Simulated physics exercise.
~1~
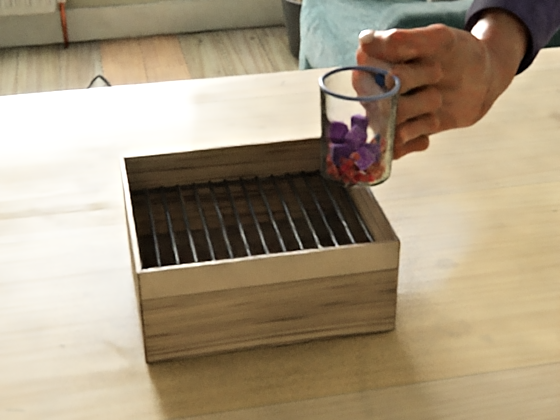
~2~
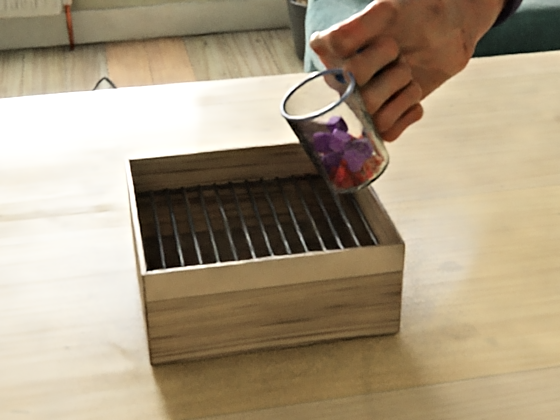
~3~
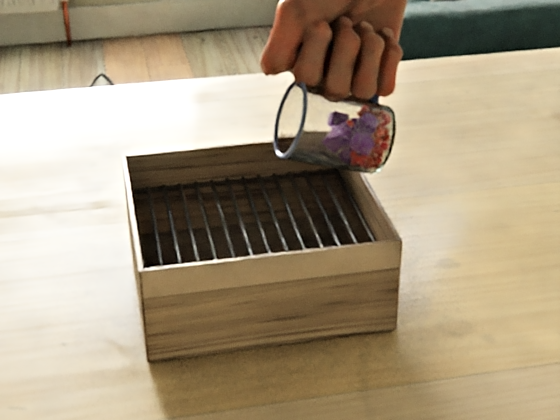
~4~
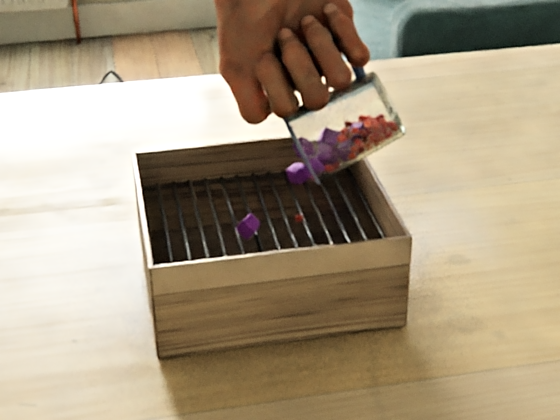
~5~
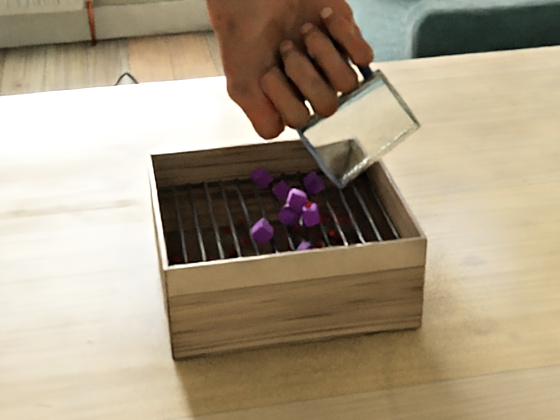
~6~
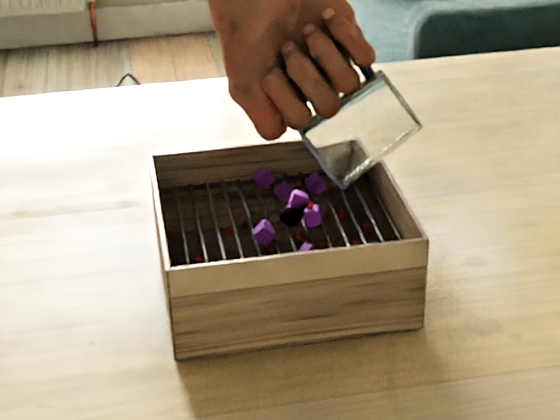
The footage shows a hand tilting a clear cup of purple and red pieces over a wooden box with a wire rack until the cup empties. The purple pieces stay on top of the wires, while nearly all the smaller red ones drop through the gaps.
